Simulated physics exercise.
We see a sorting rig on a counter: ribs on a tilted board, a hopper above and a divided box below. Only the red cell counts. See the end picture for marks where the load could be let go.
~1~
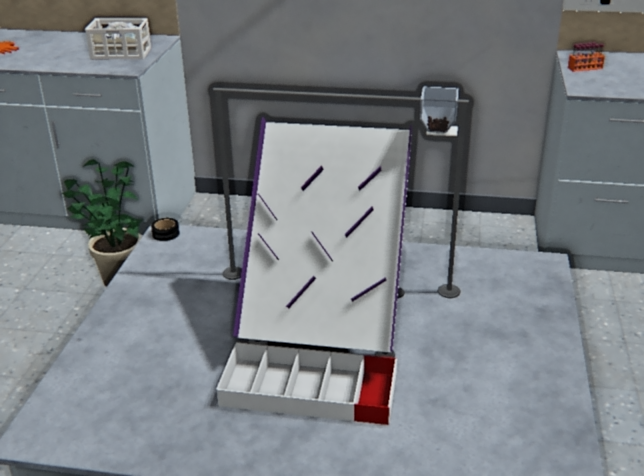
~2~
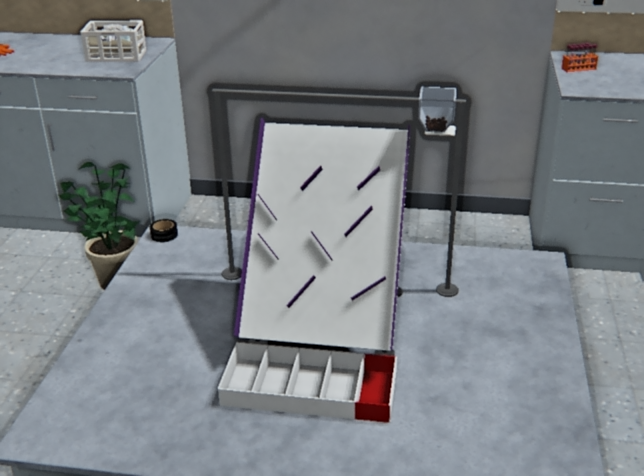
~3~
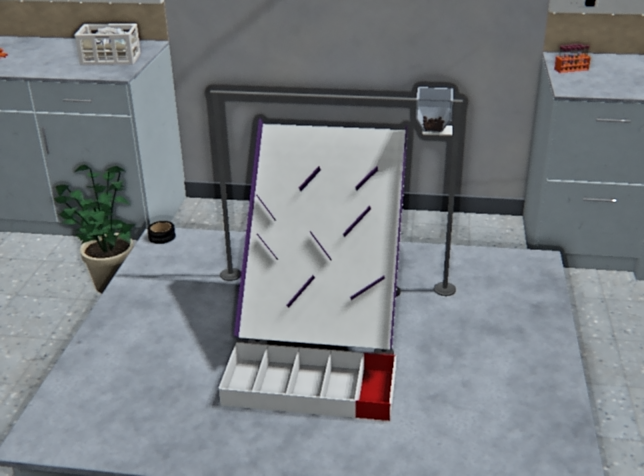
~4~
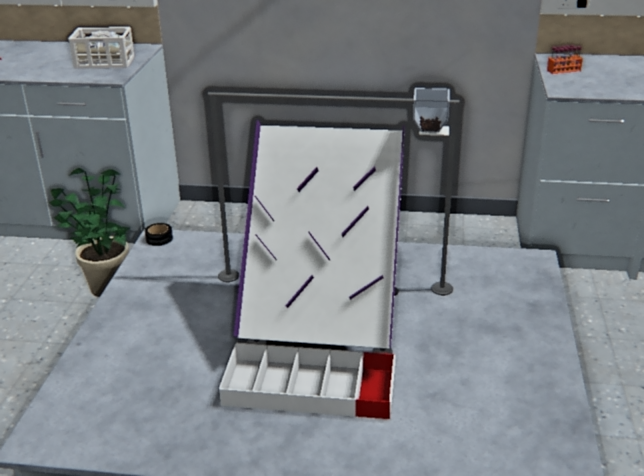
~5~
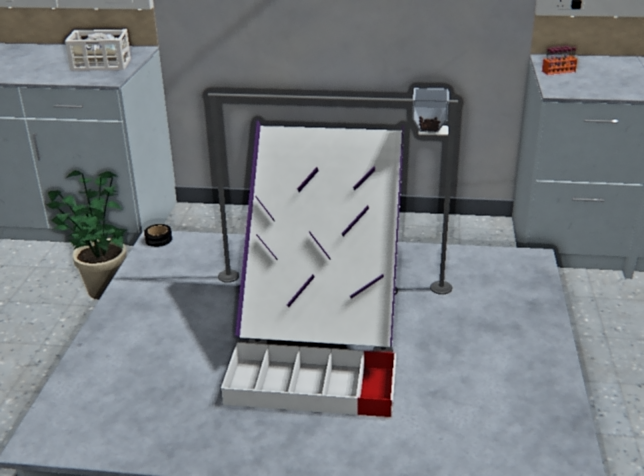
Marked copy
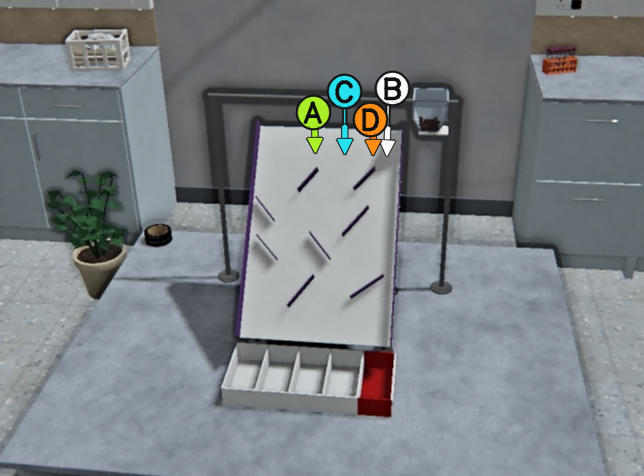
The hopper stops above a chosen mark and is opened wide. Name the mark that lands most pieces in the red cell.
Take B.
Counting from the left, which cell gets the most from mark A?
The first.
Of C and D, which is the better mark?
That is mark D.
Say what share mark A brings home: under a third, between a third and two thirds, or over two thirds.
Under a third.
On the marked copy, mark A meets the board at (315, 147); mark B meets the board at (387, 150); mark C meets the board at (344, 148); mark D meets the board at (373, 149).
Choosing A, not one piece in the red cell, almost all in other cells.
Choosing B, roughly a third in the red cell, roughly half in other cells, about a tenth outside the box.
Choosing C, not one piece in the red cell, almost all in other cells, just a few outside the box.
Choosing D, roughly a quarter in the red cell, roughly two thirds in other cells, about a tenth outside the box.
